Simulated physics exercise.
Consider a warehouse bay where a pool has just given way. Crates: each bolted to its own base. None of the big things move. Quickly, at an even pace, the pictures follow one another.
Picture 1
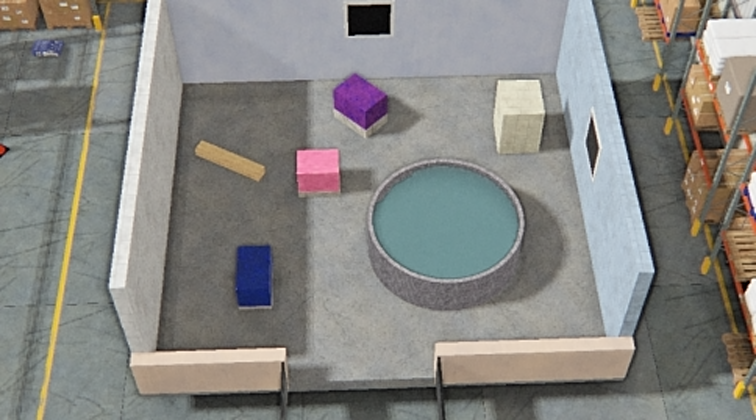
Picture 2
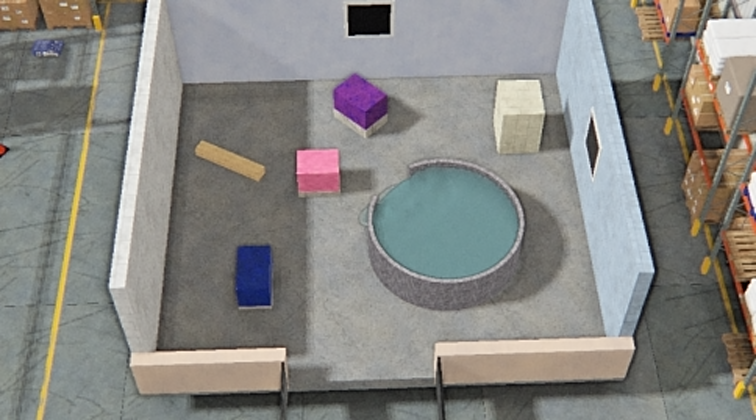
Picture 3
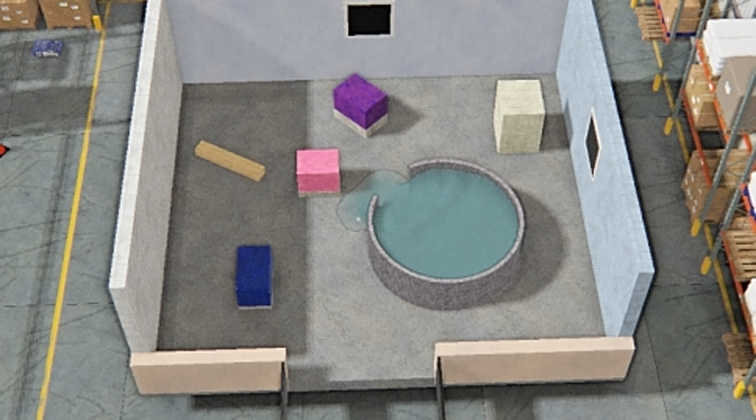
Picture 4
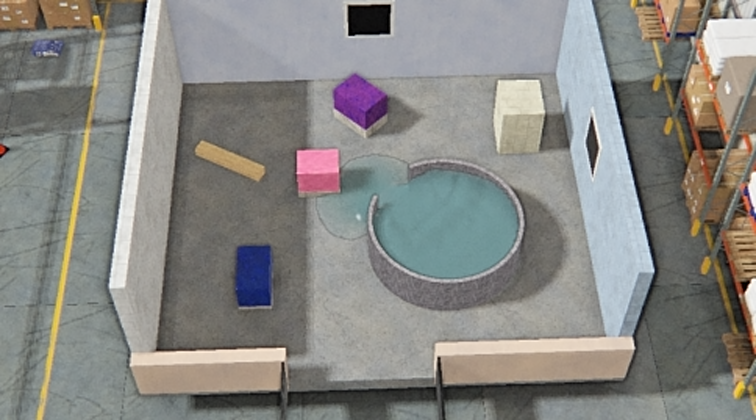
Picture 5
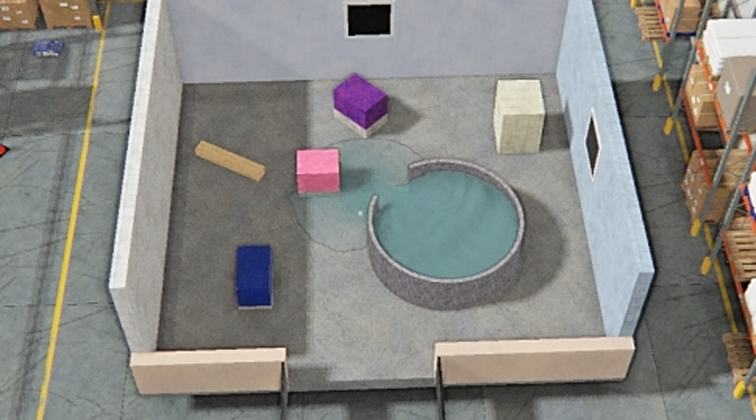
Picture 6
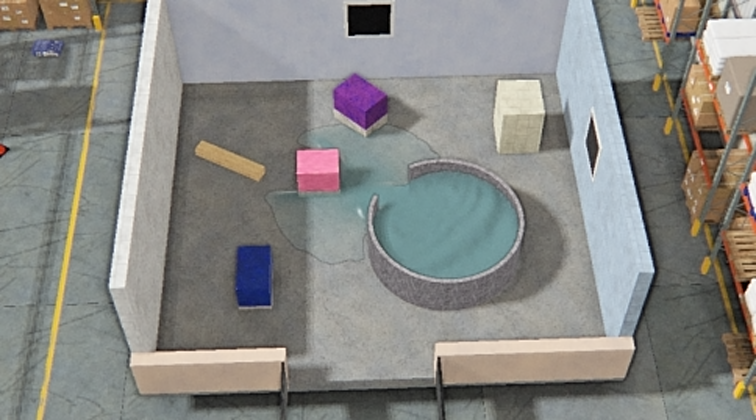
Water pours through a gap that opens in the upper-left side of a round gray pool in a walled warehouse bay, spreading in a thin sheet across the floor, around the pink block and toward the purple one.
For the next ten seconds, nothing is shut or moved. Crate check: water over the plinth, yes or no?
Purple crate yes, blue crate yes, pink crate yes.
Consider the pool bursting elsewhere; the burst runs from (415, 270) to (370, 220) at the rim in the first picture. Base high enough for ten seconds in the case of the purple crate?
Note: Purple crate stays out of reach.
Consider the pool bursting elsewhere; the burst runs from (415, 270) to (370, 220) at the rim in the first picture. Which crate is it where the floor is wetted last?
The purple one comes last.
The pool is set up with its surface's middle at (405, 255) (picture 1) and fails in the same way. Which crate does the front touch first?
That would be the pink one.
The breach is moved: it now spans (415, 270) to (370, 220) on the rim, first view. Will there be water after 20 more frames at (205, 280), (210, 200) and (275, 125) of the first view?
The first point is swamped, the second swamped, the third swamped.
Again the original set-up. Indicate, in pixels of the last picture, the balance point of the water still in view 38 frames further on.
That puts it at around (350, 203).
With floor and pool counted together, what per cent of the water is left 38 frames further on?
Estimate: Near 100 %.
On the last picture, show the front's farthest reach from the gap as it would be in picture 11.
Somewhere about (235, 85).
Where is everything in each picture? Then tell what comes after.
The first frame shows still water in the pool at (446, 221).
In the second frame, water pours out on the pool's far side and has run to (363, 220).
In the third frame, water pours out on the pool's far side and has run to (377, 174).
In the fourth frame, water pours out on the pool's far side and has run to (349, 165).
In the fifth frame, water pours out on the pool's far side and has run to (325, 152).
In the sixth frame, water pours out on the pool's far side and has run to (306, 134).
A moment on, water covers 25 % of the floor; the purple crate water round its plinth, the blue crate water round its plinth, the pink crate water round its plinth.
Next, water covers 35 % of the floor; the purple crate water round its plinth, the blue crate water round its plinth, the pink crate water round its plinth.
Then, water covers 55 % of the floor; the purple crate water round its plinth, the blue crate water round its plinth, the pink crate water round its plinth.
Later, water covers 75 % of the floor; the purple crate water round its plinth, the blue crate water round its plinth, the pink crate water round its plinth.
In the end, water covers 100 % of the floor; the purple crate was topped, the blue crate was topped, the pink crate was topped.
